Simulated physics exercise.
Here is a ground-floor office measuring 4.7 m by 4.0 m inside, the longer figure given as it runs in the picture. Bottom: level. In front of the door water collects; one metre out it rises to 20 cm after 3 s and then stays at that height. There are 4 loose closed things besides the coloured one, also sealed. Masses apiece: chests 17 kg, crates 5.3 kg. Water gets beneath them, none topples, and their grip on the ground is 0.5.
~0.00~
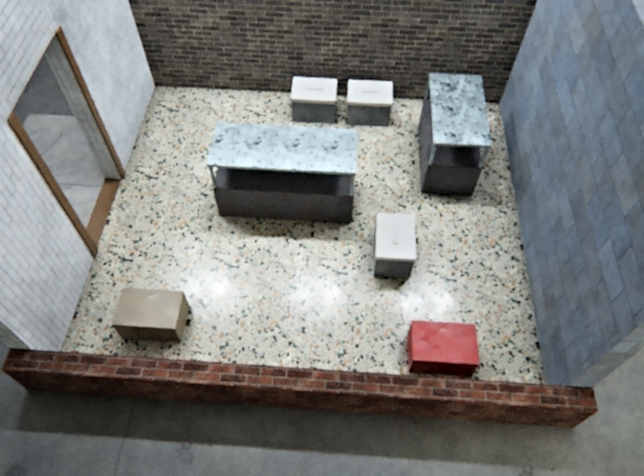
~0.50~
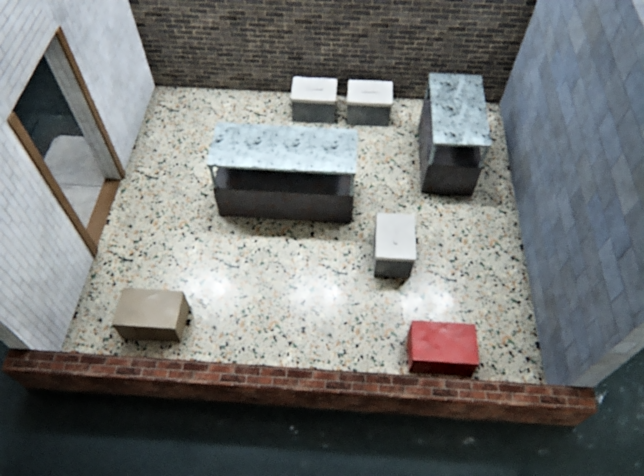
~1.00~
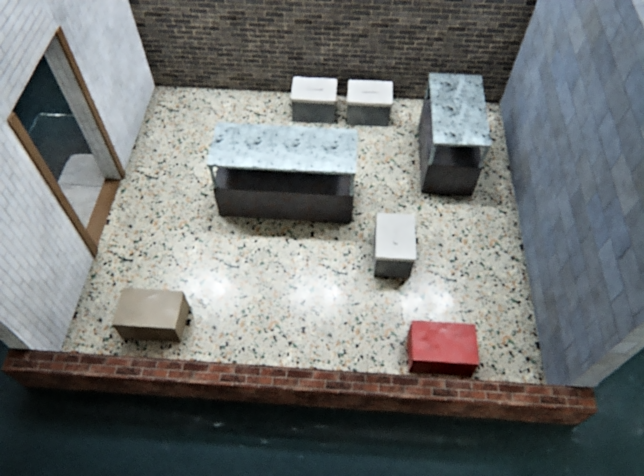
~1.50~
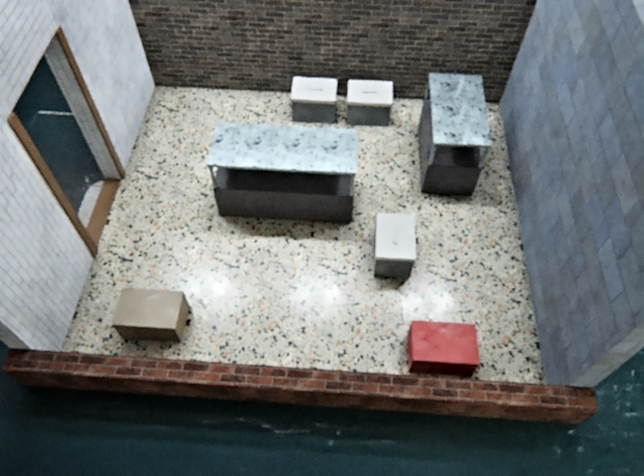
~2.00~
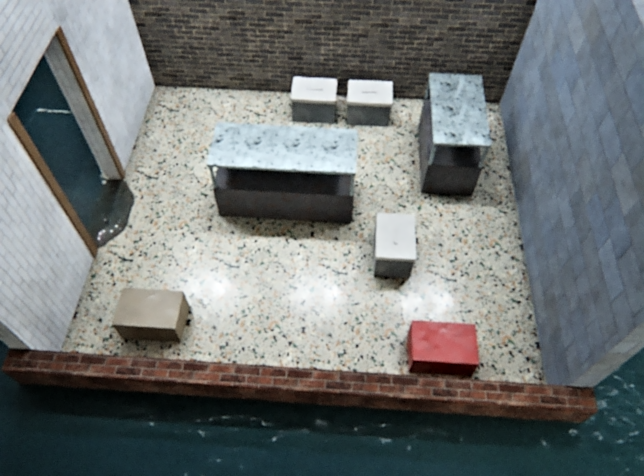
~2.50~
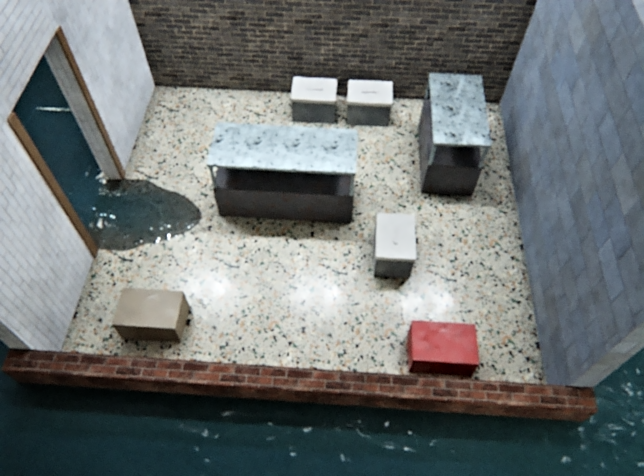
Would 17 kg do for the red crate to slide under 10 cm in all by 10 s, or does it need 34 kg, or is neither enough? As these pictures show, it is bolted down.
No, it needs 34 kg.
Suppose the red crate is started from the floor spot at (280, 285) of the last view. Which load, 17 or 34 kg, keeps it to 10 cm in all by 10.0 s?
It turns out that the heavier alone succeeds.
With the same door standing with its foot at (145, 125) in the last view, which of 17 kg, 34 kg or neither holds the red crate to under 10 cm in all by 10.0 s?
Lab note: Lower mass sufficient.
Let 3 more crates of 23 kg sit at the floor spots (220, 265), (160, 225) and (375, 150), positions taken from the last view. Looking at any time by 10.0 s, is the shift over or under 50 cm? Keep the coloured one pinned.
In the order given, beyond the mark, then beyond the mark, and last within the mark.
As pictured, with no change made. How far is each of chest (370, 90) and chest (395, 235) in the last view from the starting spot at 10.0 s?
In that order: 0 cm, 0 cm.
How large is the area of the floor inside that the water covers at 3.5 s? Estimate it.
About 3.5 m2 is covered.
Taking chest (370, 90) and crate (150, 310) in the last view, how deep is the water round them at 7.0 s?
Some 2 cm at the first, some 2 cm at the second.
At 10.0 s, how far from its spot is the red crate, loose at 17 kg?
50 cm.
After 3.5 s the red crate would be 0 cm from its start with 17 kg and 0 cm from its start with 34 kg; 0 cm of water round it then.
After 4.5 s the red crate would be 0 cm from its start with 17 kg and 0 cm from its start with 34 kg; 0 cm of water round it then.
After 7.0 s the red crate would be 15 cm from its start with 17 kg and 0 cm from its start with 34 kg; 5 cm of water round it then.
After 10.0 s the red crate would be 51 cm from its start with 17 kg and 0 cm from its start with 34 kg; 7 cm of water round it then.
